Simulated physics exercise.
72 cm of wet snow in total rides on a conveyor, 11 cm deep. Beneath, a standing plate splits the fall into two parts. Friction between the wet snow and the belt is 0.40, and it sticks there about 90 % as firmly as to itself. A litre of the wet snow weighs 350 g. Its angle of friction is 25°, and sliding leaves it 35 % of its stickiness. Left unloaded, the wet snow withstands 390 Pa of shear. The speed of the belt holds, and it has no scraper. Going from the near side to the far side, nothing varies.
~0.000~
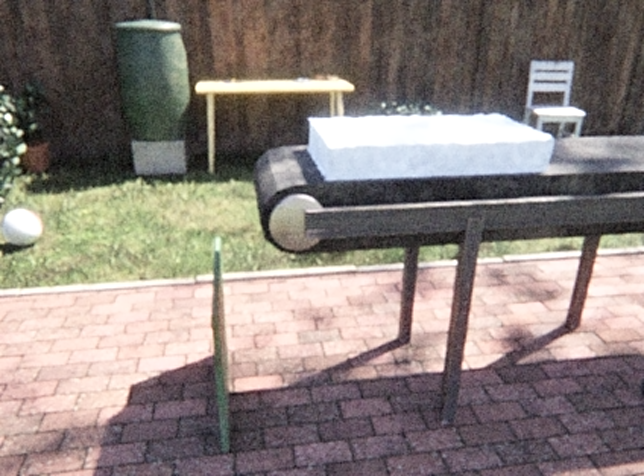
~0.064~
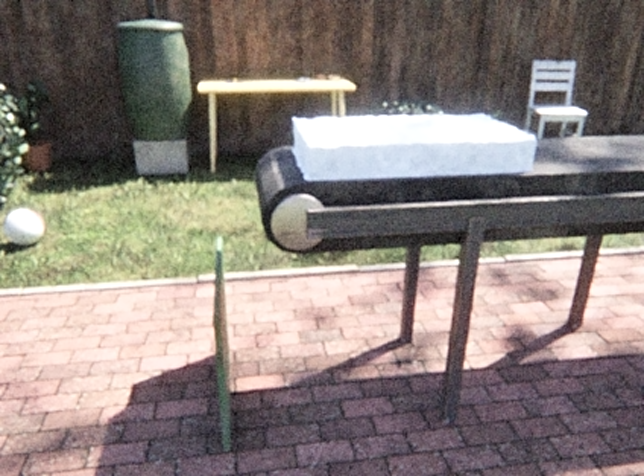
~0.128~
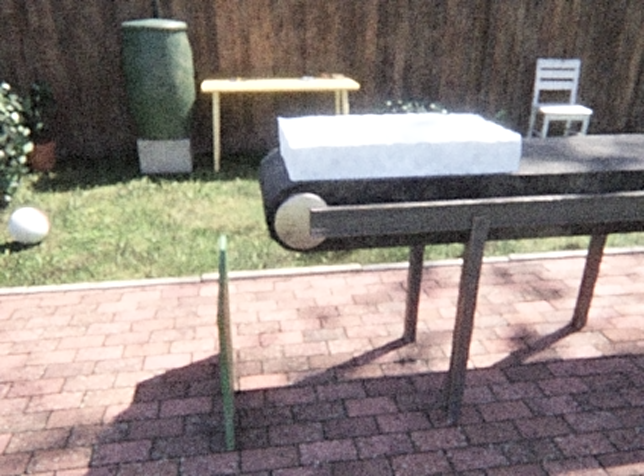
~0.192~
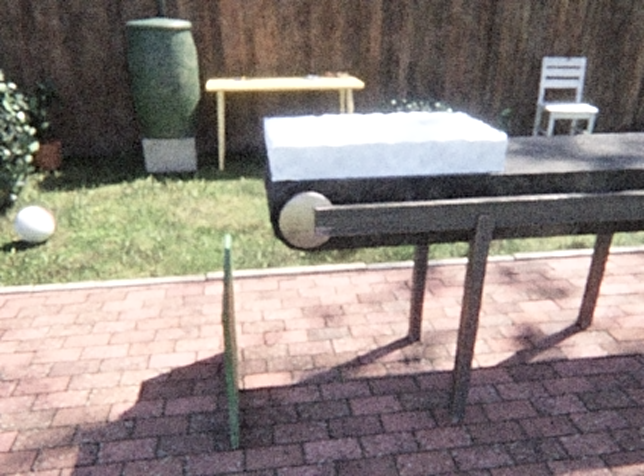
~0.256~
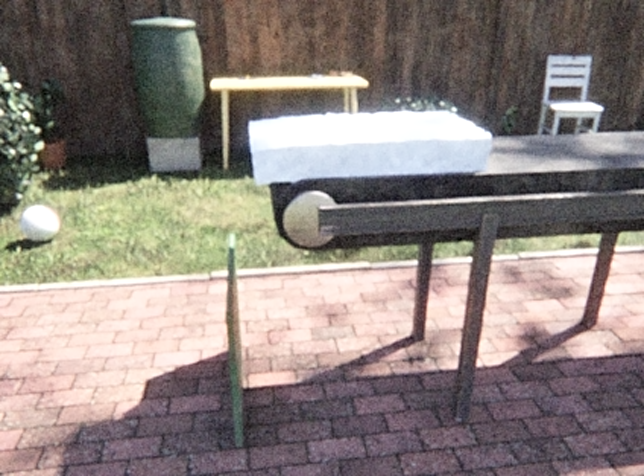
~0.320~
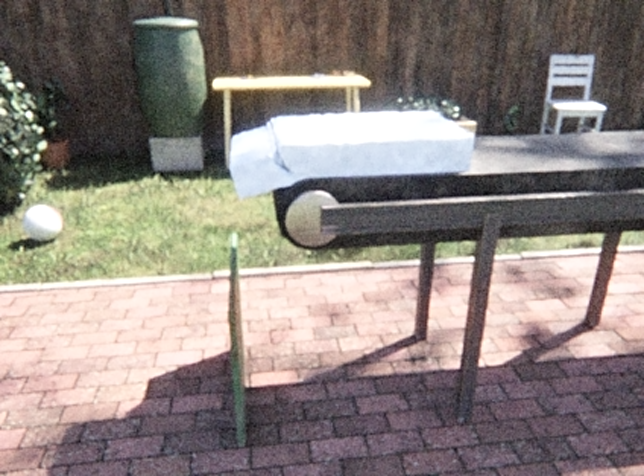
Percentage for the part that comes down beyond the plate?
Close to 94 percent.
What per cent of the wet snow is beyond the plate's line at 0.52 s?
About 25 %.
After 0.52 s, 23 % is beyond the plate's line.
After 0.75 s, 54 % is beyond the plate's line.
After 0.98 s, 85 % is beyond the plate's line.
After 1.21 s, 94 % is beyond the plate's line.
After 2.41 s, at the end, 94 % is beyond the plate's line.
